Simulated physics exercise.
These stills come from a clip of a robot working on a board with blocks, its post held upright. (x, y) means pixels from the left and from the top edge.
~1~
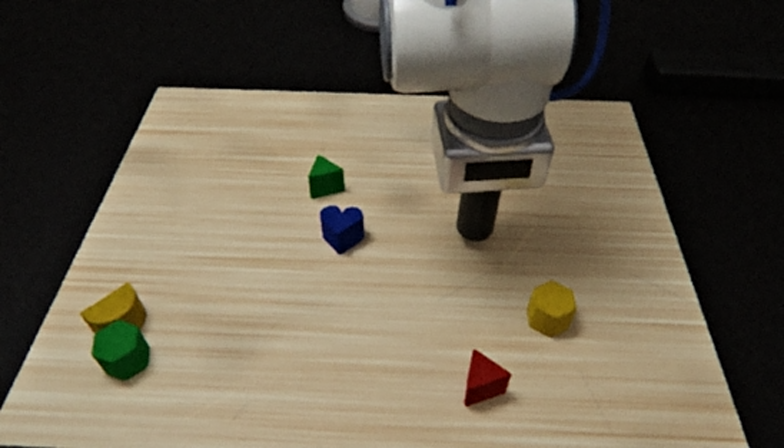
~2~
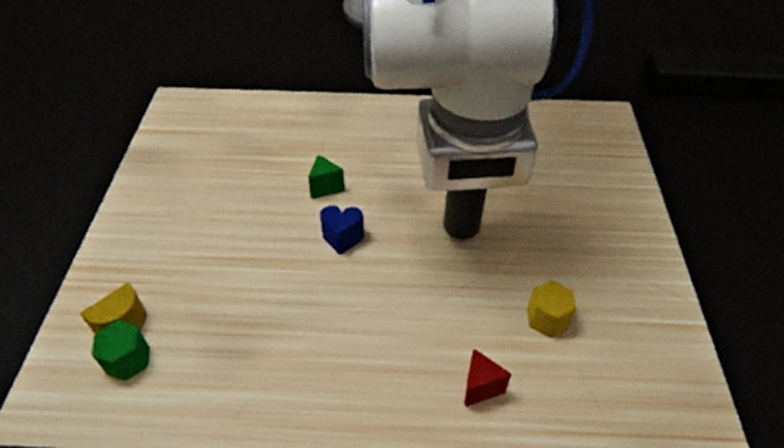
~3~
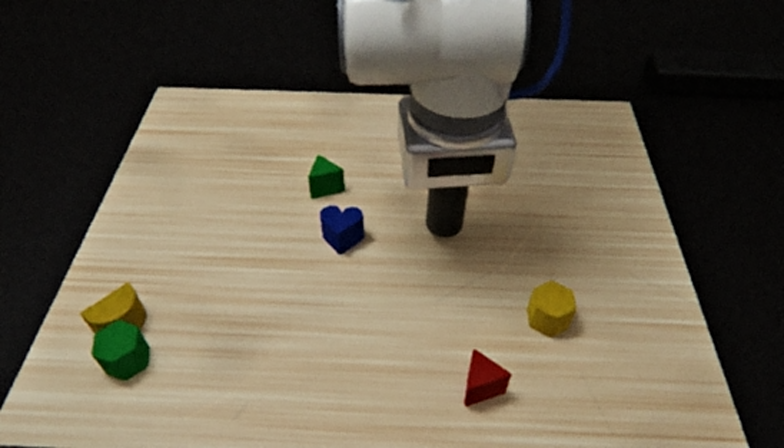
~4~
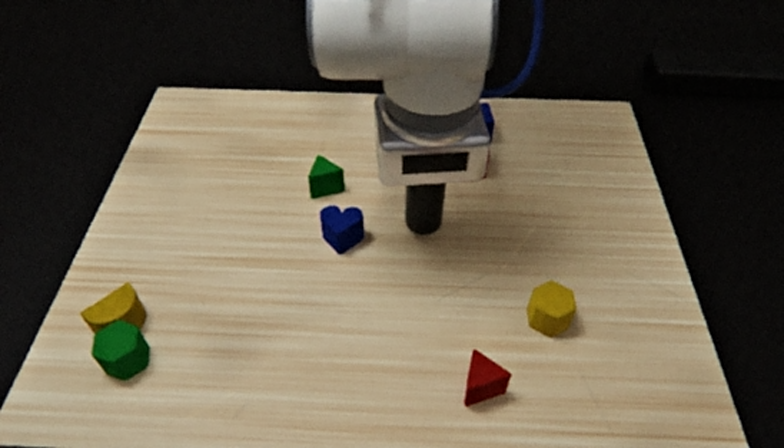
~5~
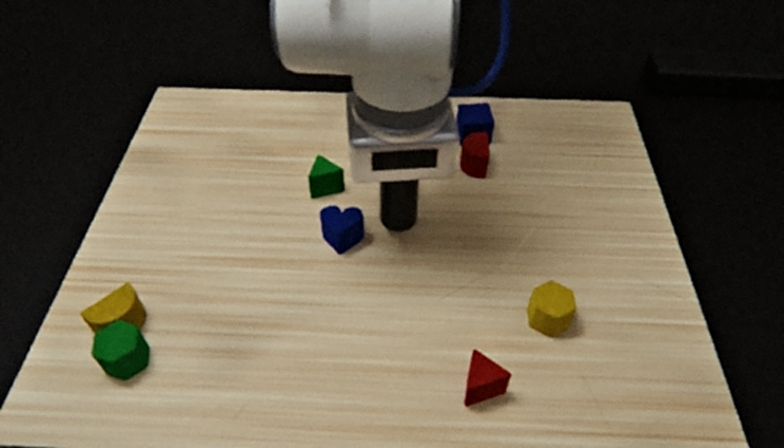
A robot arm glides left across a wooden board, its dark post nearing a blue heart block.
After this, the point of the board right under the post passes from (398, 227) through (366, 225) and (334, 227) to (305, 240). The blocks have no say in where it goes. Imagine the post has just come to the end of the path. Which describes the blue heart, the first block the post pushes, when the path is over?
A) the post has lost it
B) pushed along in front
B.
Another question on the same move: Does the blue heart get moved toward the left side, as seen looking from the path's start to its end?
Yes, it checks out.
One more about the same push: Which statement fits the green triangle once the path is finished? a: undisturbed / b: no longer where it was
a
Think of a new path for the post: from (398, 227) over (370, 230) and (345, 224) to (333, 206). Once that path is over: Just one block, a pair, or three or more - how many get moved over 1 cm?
The number will come to 1.
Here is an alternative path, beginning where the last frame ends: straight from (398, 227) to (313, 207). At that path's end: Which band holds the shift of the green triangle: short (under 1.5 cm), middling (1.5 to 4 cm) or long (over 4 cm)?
Distance: Below 1.5 cm.
On the path given first. One third of the way, post (365, 216); blue heart (327, 219), turned 10° anticlockwise.
Two thirds of the way, post (332, 218); blue heart (300, 228), turned 45° anticlockwise.
At the end, post (303, 231); green triangle not moved; blue heart (276, 246), turned 70° anticlockwise.
